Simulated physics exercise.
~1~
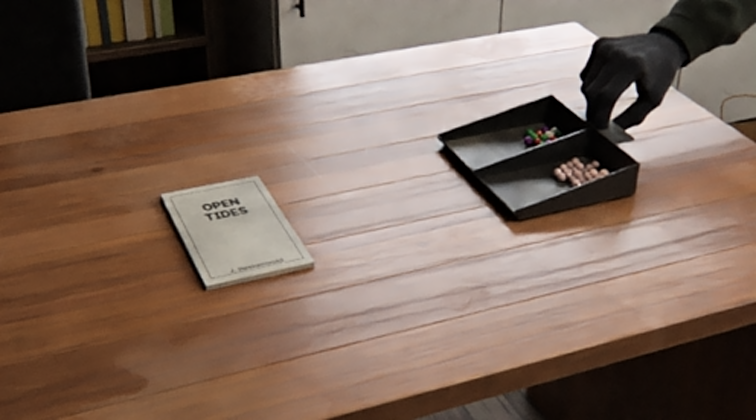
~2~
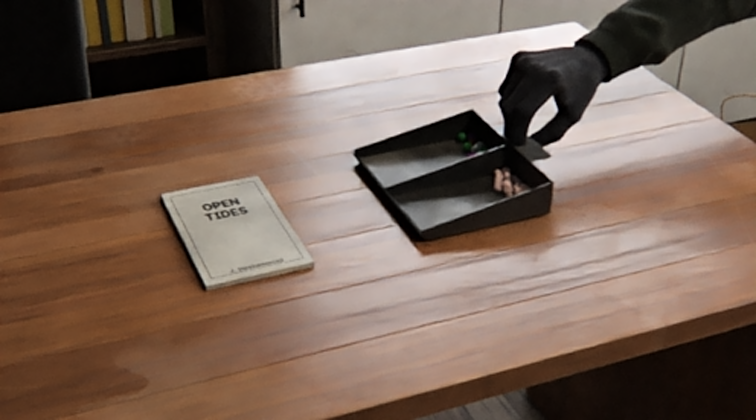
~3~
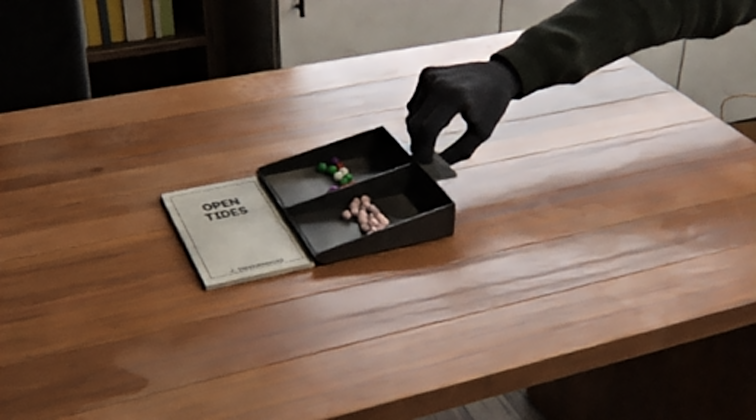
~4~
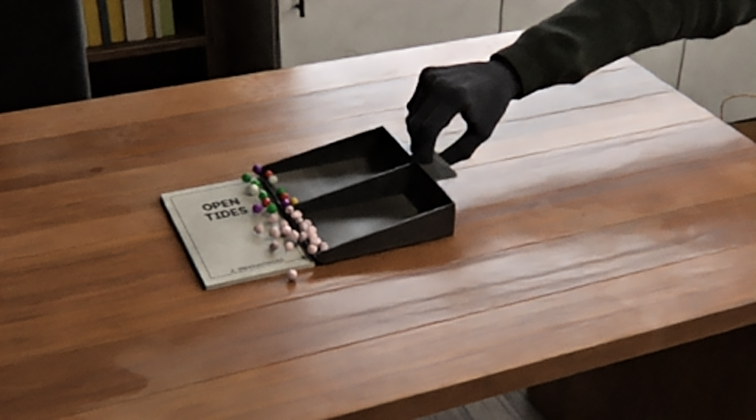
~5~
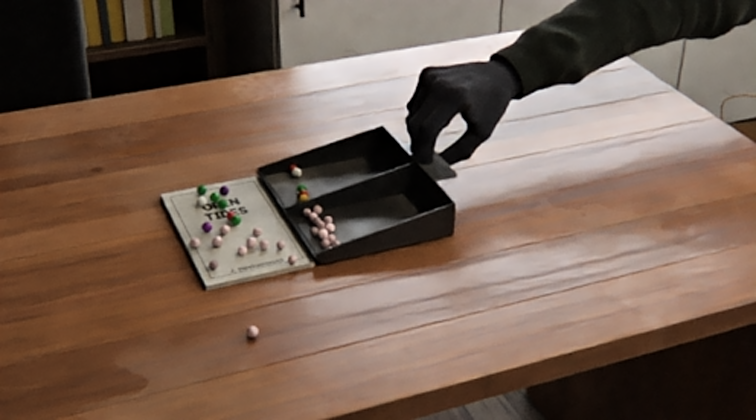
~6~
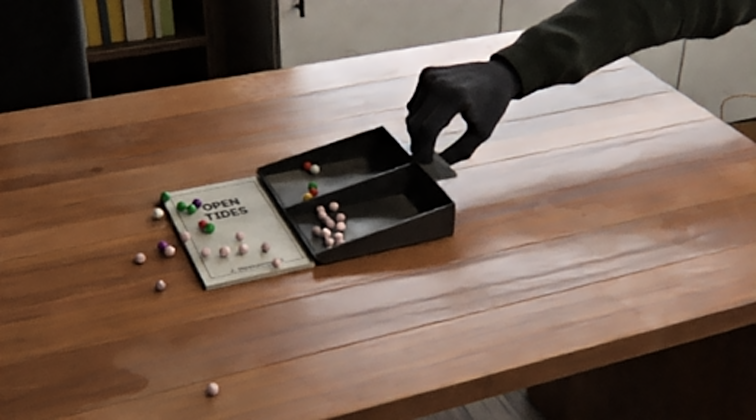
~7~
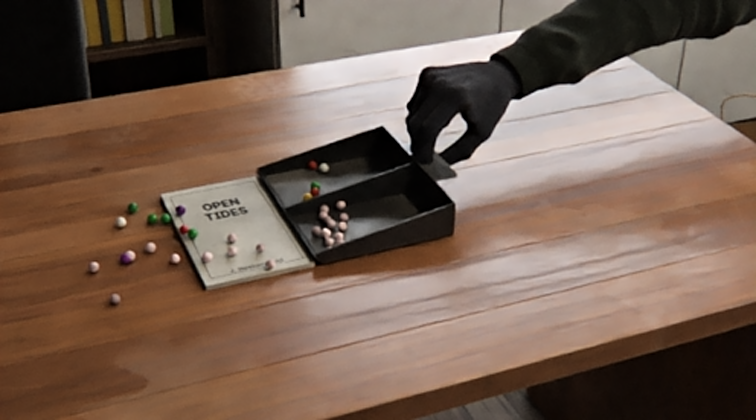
A black two-part tray of small beads slid left across a wooden table, pushed by a gloved hand, until it stopped against a thin book; beads from both parts spilled over the front, leaving some inside and others scattered over the book and table.
